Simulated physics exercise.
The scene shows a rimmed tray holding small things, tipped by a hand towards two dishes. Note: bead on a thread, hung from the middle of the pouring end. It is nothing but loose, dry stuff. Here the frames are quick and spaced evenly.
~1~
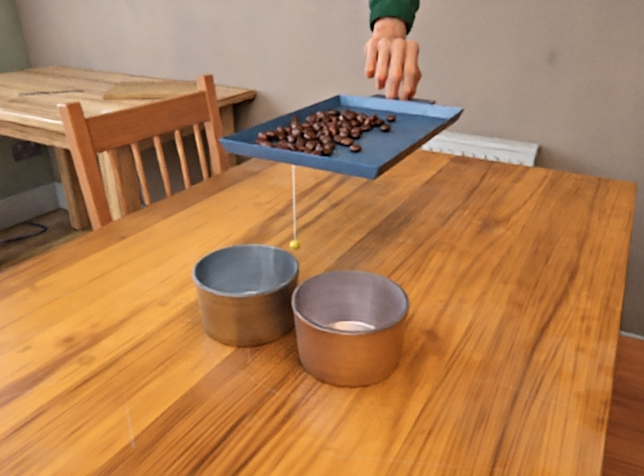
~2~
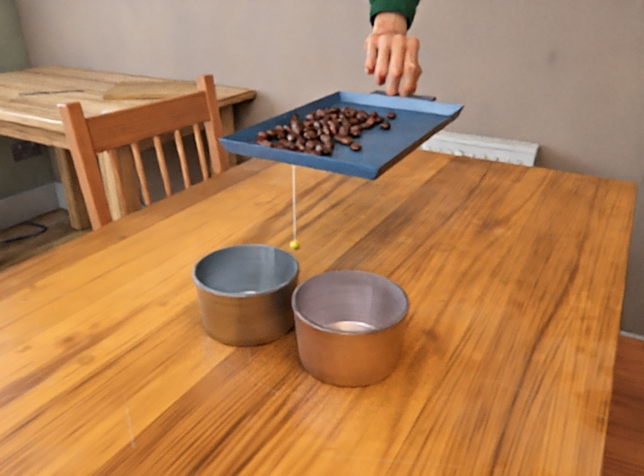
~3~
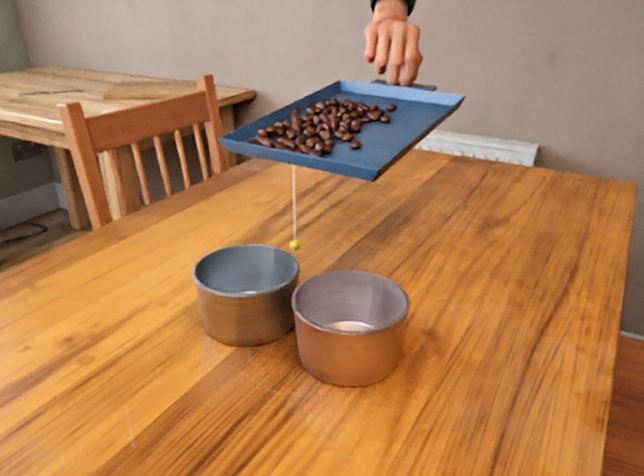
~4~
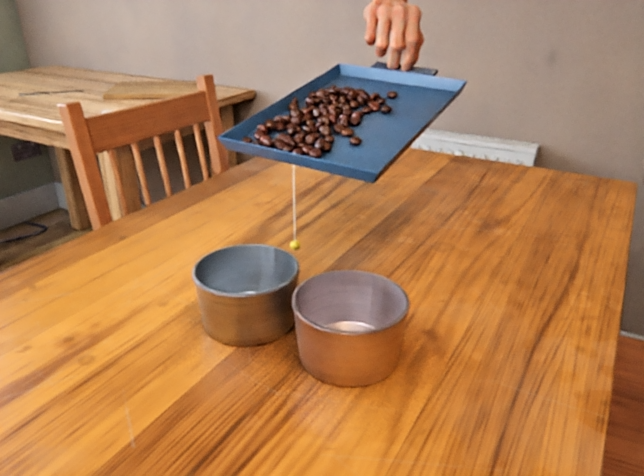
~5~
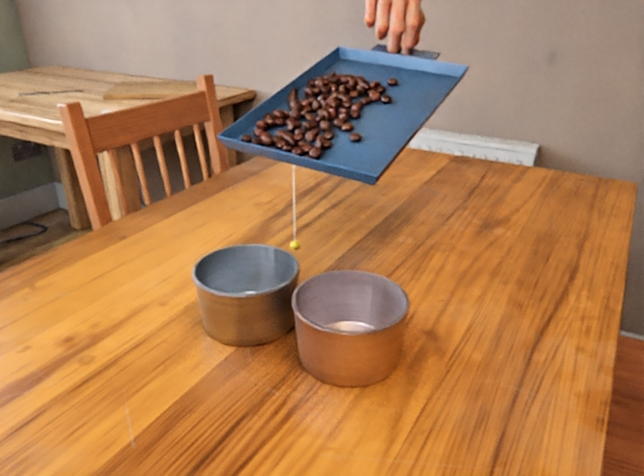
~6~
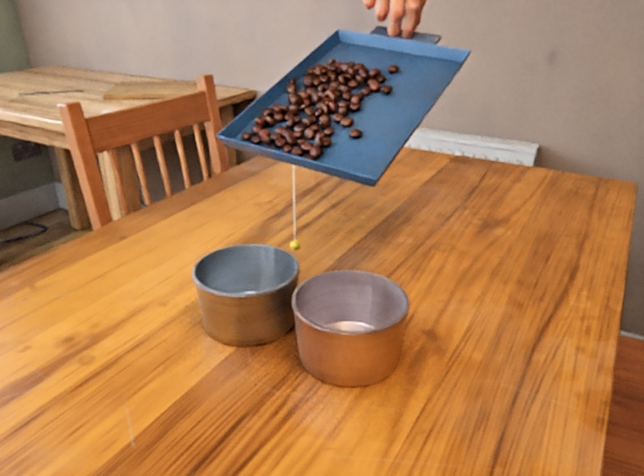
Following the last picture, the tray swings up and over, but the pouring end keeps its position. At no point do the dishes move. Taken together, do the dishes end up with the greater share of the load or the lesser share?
They end up with the greater share.
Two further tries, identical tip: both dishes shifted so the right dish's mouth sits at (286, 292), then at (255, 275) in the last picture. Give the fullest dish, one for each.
The first try: The right-side dish. The second: The right-side dish.
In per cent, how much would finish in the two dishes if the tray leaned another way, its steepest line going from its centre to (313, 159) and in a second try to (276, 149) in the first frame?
90 and 50 per cent, in that order.
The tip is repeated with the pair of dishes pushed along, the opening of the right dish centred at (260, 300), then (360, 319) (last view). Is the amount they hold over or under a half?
So that's a lesser portion the first time round, a greater portion the second.
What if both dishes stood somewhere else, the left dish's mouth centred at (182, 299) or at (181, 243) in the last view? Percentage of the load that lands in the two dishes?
It comes to roughly 0 per cent in one try and roughly 40 per cent in the next.
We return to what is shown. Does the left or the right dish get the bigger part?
More winds up in the rightward dish.
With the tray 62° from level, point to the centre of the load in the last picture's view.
The middle of the pieces lands at roughly (314, 161).
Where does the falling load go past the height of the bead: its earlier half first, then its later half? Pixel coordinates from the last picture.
The first part passes (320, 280); everything after passes (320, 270).
Just after the last frame, tray tipped steeply; the larger part on the tray; roughly a quarter in the air.
A moment on, tray tipped right over; just a few on the tray; roughly two thirds in the right dish; roughly a quarter in the left dish; about a tenth outside both; about a tenth in the air.
Further on, tray tipped past a quarter turn; roughly two thirds in the right dish; roughly a quarter in the left dish; about a tenth outside both.
When it is over, tray tipped past a quarter turn; roughly two thirds in the right dish; roughly a quarter in the left dish; about a tenth outside both.
